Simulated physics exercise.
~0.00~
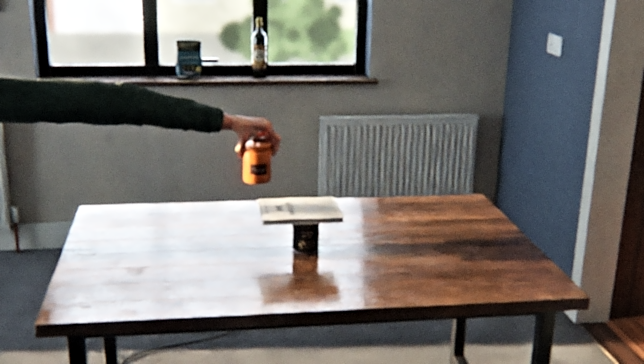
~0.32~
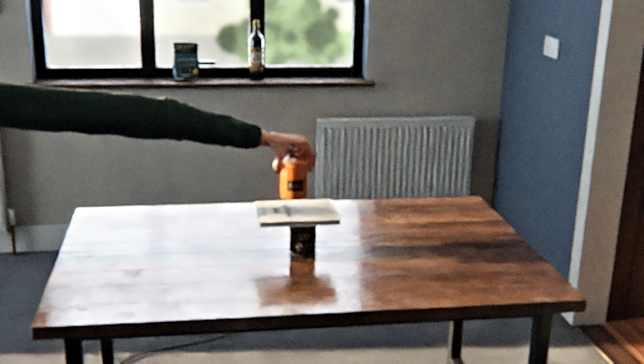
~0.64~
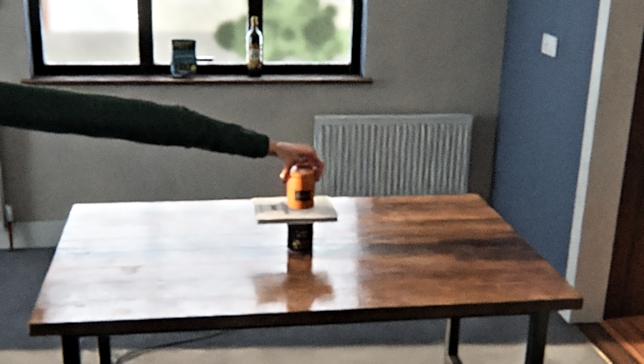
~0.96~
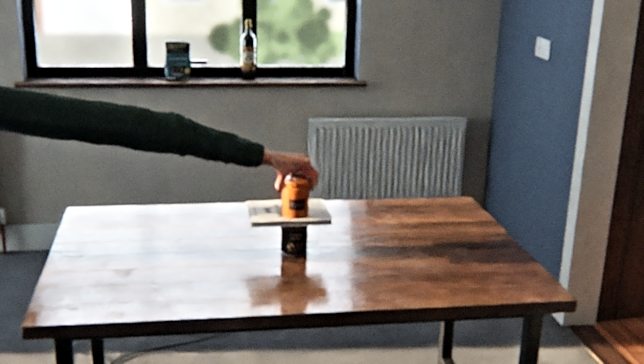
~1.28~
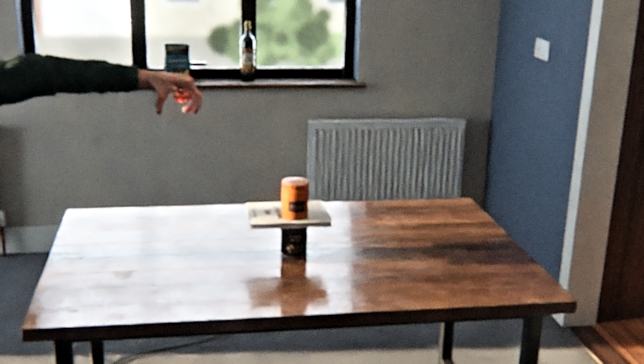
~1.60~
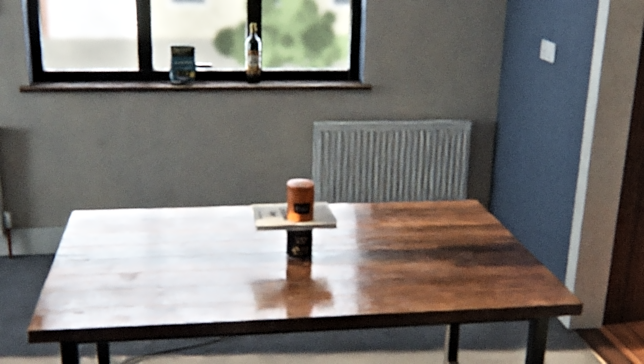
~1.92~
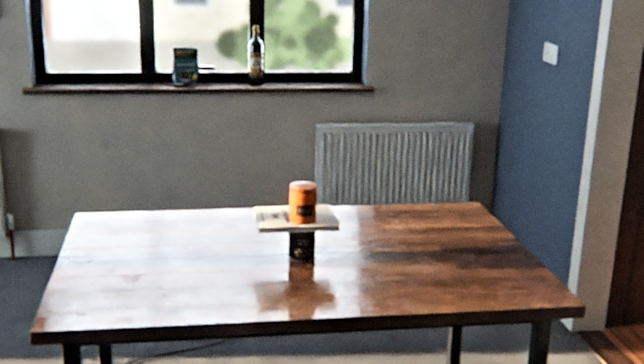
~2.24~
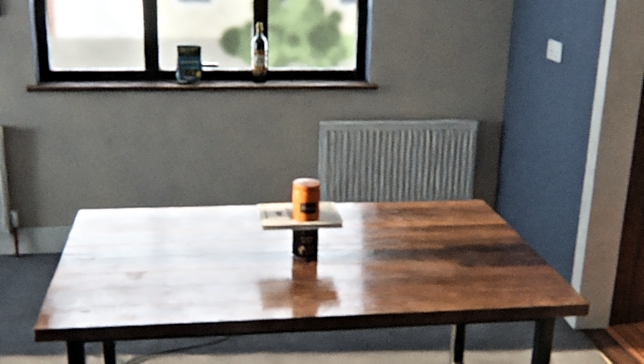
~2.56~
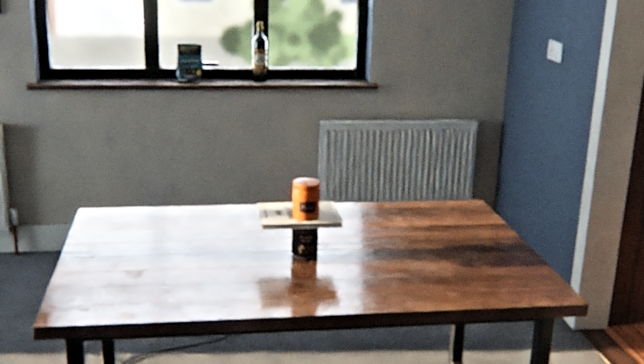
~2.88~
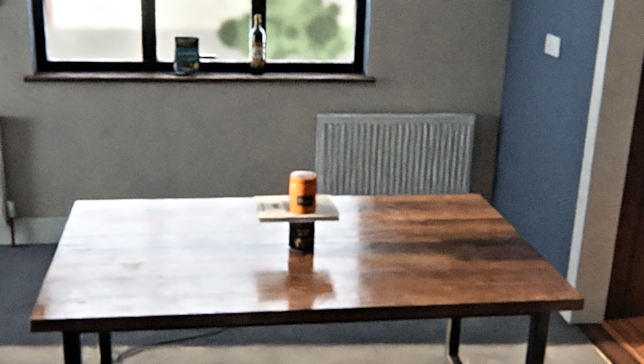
In a room with a radiator and a window, a hand lowers an orange jar onto a white book balanced on a black tin on a wooden table, then lets go and withdraws to the left, and the stack stays standing.
